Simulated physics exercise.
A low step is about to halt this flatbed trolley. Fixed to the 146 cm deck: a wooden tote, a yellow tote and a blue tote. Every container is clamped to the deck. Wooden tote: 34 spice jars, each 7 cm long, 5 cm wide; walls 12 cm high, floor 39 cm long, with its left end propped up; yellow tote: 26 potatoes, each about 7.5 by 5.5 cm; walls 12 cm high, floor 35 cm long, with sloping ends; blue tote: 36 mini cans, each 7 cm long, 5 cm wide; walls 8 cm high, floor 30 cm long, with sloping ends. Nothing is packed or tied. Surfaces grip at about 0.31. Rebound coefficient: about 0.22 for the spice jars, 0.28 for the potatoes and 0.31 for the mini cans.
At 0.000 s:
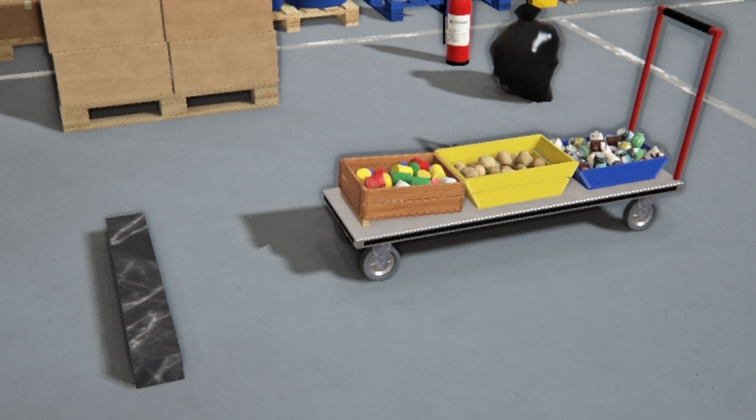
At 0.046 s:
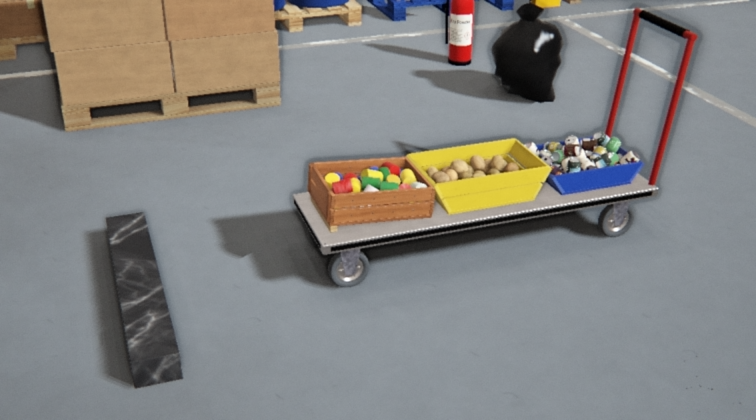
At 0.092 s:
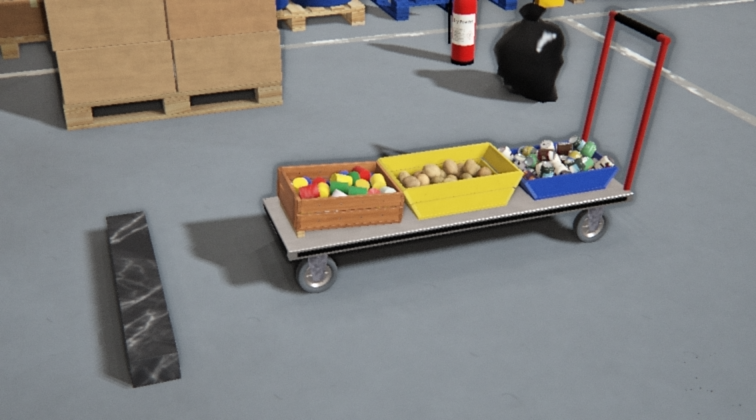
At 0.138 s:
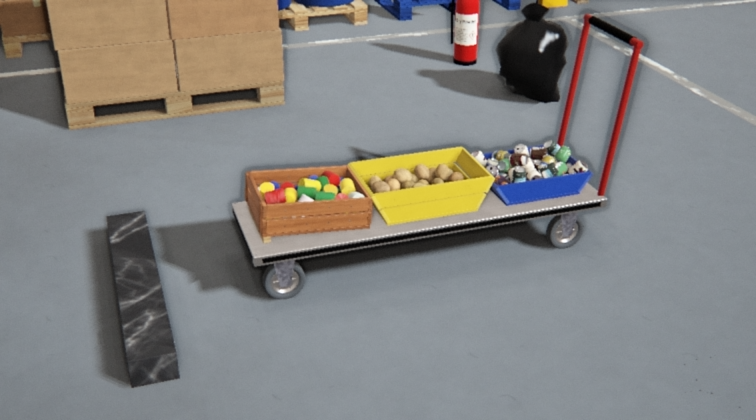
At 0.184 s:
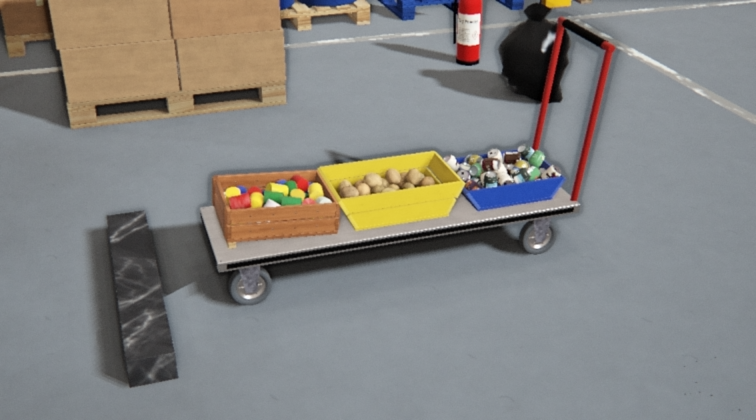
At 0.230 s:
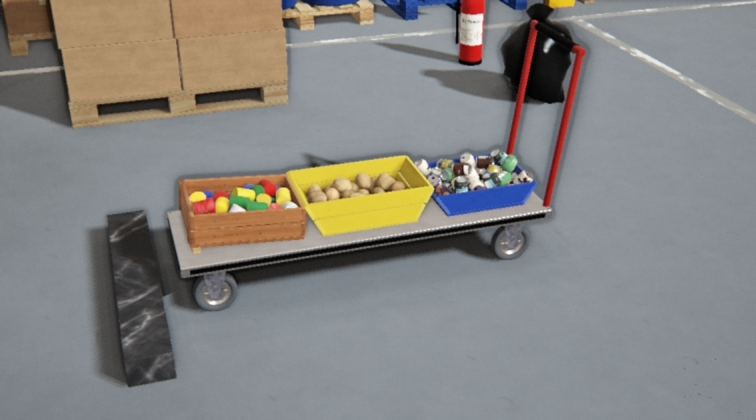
On a warehouse floor, a flatbed trolley carrying wooden, yellow and blue containers of small items rolls left toward a dark low step.
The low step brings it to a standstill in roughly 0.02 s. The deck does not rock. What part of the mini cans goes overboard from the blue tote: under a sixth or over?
More than one in six of the mini cans leave the blue tote.
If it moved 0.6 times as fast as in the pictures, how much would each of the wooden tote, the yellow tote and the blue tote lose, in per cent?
In that case wooden tote 0, yellow tote 0, blue tote 10 per cent.
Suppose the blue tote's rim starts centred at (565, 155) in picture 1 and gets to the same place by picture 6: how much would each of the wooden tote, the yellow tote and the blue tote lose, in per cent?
Then wooden tote 0, yellow tote 0, blue tote 20 per cent.
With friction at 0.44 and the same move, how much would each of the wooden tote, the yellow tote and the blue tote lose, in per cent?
Then wooden tote 10, yellow tote 0, blue tote 30 per cent.
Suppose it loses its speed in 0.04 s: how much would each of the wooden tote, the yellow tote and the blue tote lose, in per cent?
In that case wooden tote 10, yellow tote 20, blue tote 20 per cent.
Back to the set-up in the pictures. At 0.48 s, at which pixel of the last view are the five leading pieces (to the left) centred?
Around (162, 212).
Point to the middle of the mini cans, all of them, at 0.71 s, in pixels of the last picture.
Near (420, 193).
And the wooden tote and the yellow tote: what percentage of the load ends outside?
Lost: Wooden tote 5, yellow tote 15 per cent.
After 0.26 s, impact.
After 0.36 s, 1 of 34 out of the wooden tote, 0 of 26 out of the yellow tote and 2 of 36 out of the blue tote.
After 0.48 s, 1 of 34 out of the wooden tote, 2 of 26 out of the yellow tote and 10 of 36 out of the blue tote.
After 0.71 s, 1 of 34 out of the wooden tote, 4 of 26 out of the yellow tote and 11 of 36 out of the blue tote.
Outcome (at 1.21 s), 1 of 34 out of the wooden tote, 4 of 26 out of the yellow tote and 12 of 36 out of the blue tote. Asked share, 12 of 36, 33 per cent.
